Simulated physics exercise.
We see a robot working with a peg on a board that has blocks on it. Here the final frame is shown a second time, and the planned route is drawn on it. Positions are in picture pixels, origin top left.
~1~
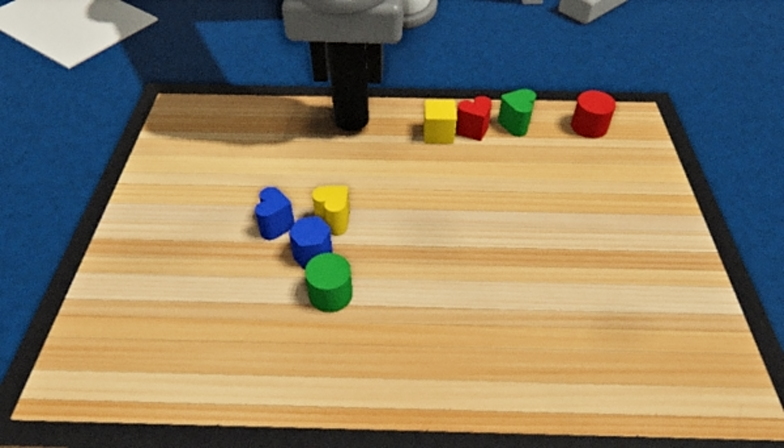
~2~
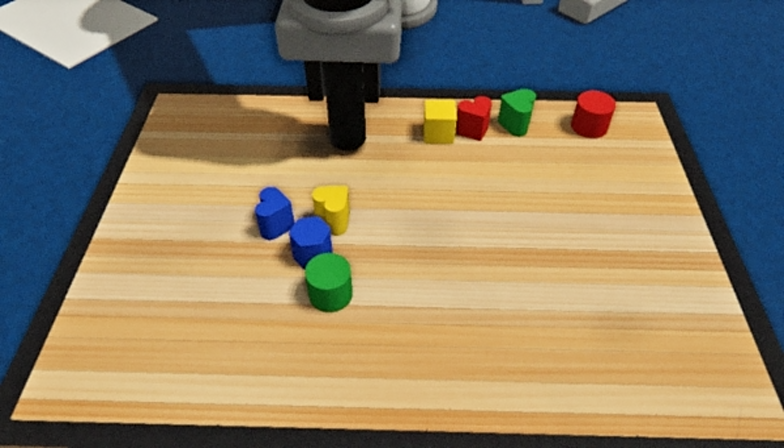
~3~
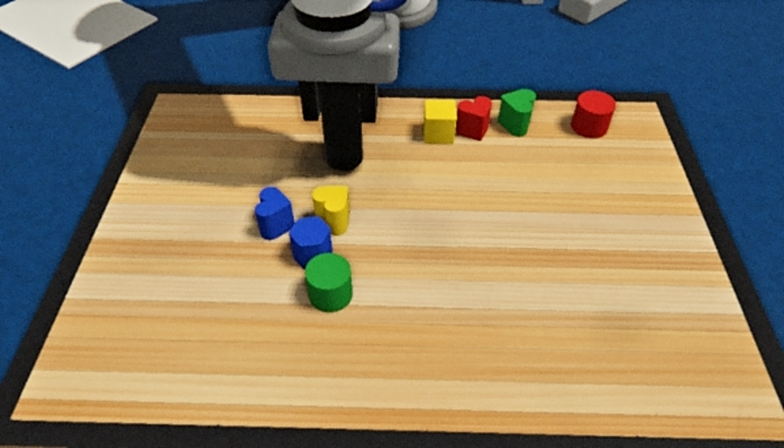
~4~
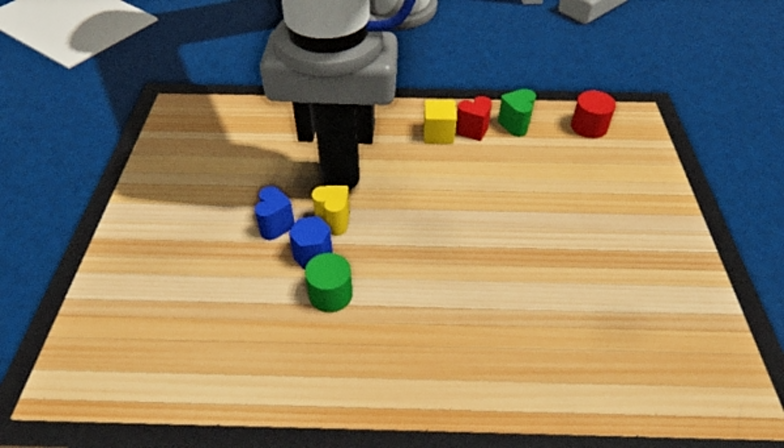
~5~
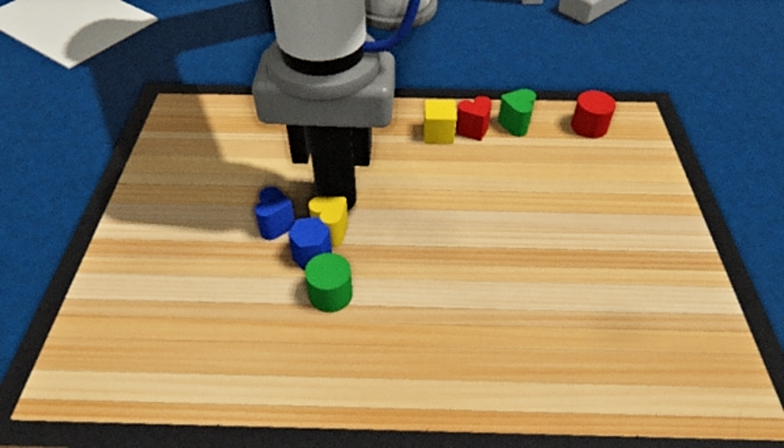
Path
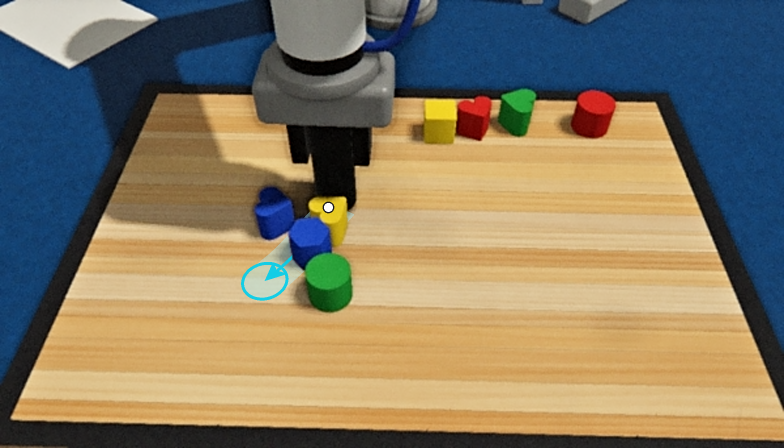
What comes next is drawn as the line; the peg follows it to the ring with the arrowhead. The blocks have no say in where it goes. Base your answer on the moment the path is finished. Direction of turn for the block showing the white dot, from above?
Rotation: Counter-clockwise.
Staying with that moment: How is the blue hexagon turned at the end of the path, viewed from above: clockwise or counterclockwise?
The sense of turning is clockwise.
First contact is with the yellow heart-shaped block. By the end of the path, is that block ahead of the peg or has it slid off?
When the path ends, it will lie beside or behind the peg.
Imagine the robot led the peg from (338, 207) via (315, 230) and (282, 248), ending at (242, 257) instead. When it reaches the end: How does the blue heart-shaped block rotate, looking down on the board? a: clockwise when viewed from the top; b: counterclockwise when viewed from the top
a - clockwise when viewed from the top.
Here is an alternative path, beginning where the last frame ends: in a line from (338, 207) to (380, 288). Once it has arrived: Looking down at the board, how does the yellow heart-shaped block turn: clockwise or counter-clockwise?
It goes clockwise.
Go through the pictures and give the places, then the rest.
Peg's lower end (352, 120); blue heart-shaped block (271, 201); blue hexagon (309, 231); green circle (328, 270); yellow heart-shaped block (332, 196), in the first frame.
Peg (348, 139); blocks still, in the second frame.
Peg (345, 158); blocks still, in the third frame.
Peg (341, 179); blocks still, in the fourth frame.
Peg (337, 200); blue heart-shaped block (271, 201); blue hexagon (309, 231); green circle (328, 270); yellow heart-shaped block (328, 207), in the fifth frame.
Drawn move, from (338, 207) by way of (305, 243) to (265, 281); the dot is on the yellow heart-shaped block.
What follows on the original path. One third of the way, peg (315, 224); blue hexagon (292, 254), turned 20° clockwise; yellow heart-shaped block (316, 234), turned 15° anticlockwise.
Two thirds of the way, peg (291, 250); blue hexagon (274, 285), turned 35° clockwise; green circle (332, 284); yellow heart-shaped block (299, 260), turned 35° anticlockwise.
At the end, peg (263, 274); blue heart-shaped block still; blue hexagon (268, 298), turned 40° clockwise; green circle (334, 288); yellow heart-shaped block (295, 270), turned 50° anticlockwise.
